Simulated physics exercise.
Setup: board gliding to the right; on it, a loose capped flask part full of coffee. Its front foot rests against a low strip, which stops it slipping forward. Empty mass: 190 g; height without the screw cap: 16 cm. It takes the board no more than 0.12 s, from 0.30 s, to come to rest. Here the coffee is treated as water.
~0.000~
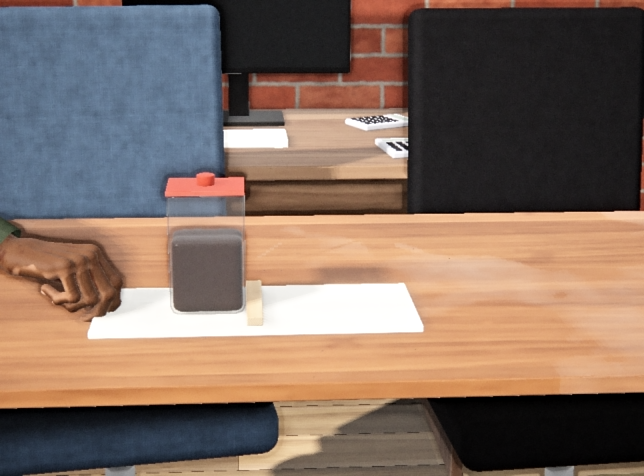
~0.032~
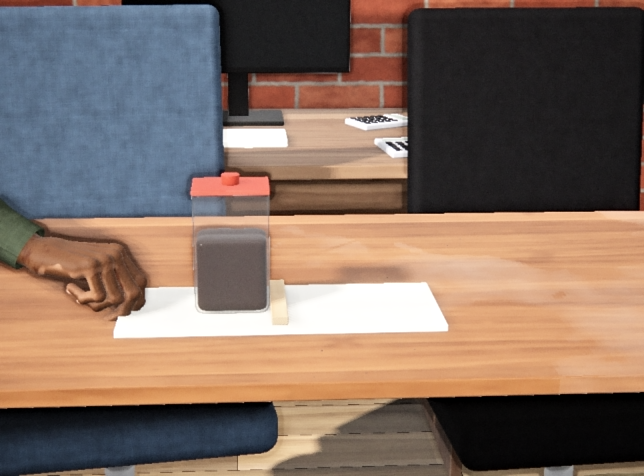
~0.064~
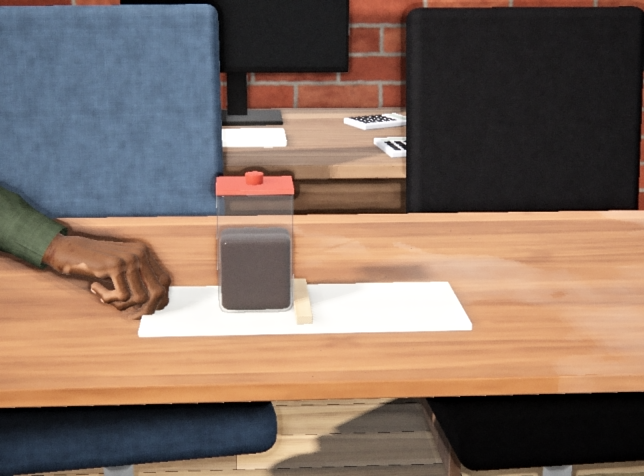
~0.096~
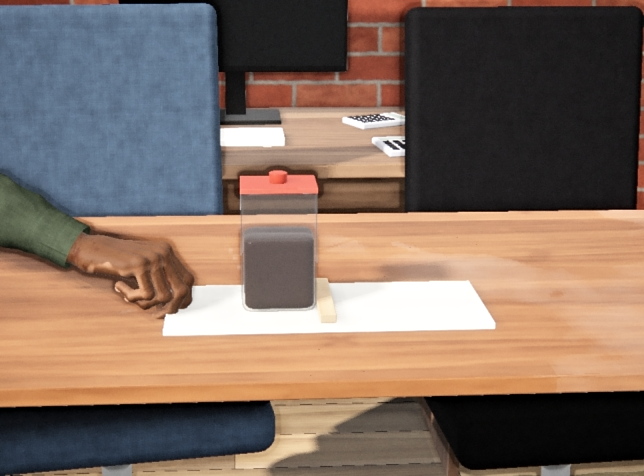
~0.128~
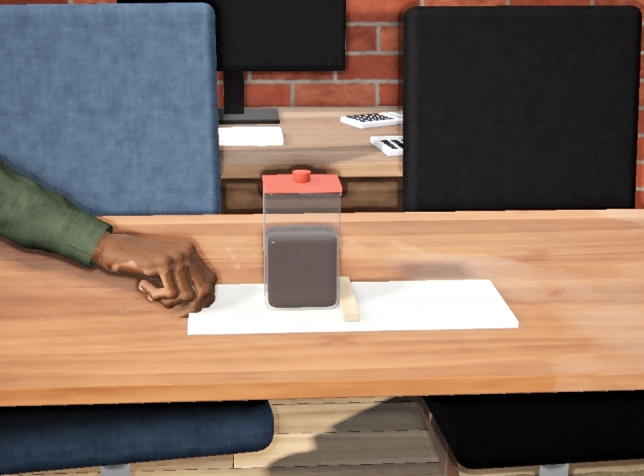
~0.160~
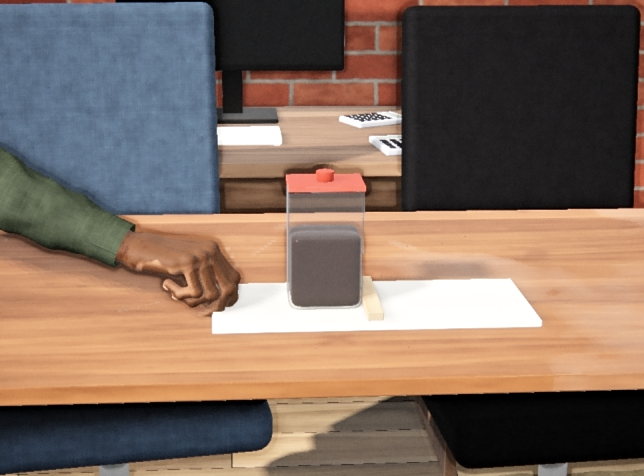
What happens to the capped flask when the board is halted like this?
It stays on its bottom.
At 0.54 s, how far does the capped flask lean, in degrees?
I'd say it's tipped close to 0 degrees.
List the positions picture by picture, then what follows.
In the first picture, 0.0 cm from the start; capped flask, level (172, 236) left, (242, 235) right, rim (243, 192).
In the second picture, 3.1 cm from the start; capped flask, level (197, 235) left, (266, 234) right.
In the third picture, 6.1 cm from the start; capped flask, level (221, 234) left, (290, 233) right.
In the fourth picture, 9.2 cm from the start; capped flask, level (244, 233) left, (313, 232) right.
In the fifth picture, 12.3 cm from the start; capped flask, level (267, 232) left, (336, 231) right.
In the sixth picture, 15.4 cm from the start; capped flask, level (290, 231) left, (359, 231) right.
After 0.42 s the board moves at 0.00 m/s; the capped flask leans 5°.
After 0.54 s the capped flask stands where it began.
After 0.70 s the capped flask stands where it began.
After 0.92 s the capped flask stands where it began.
In the end the capped flask stands where it began.
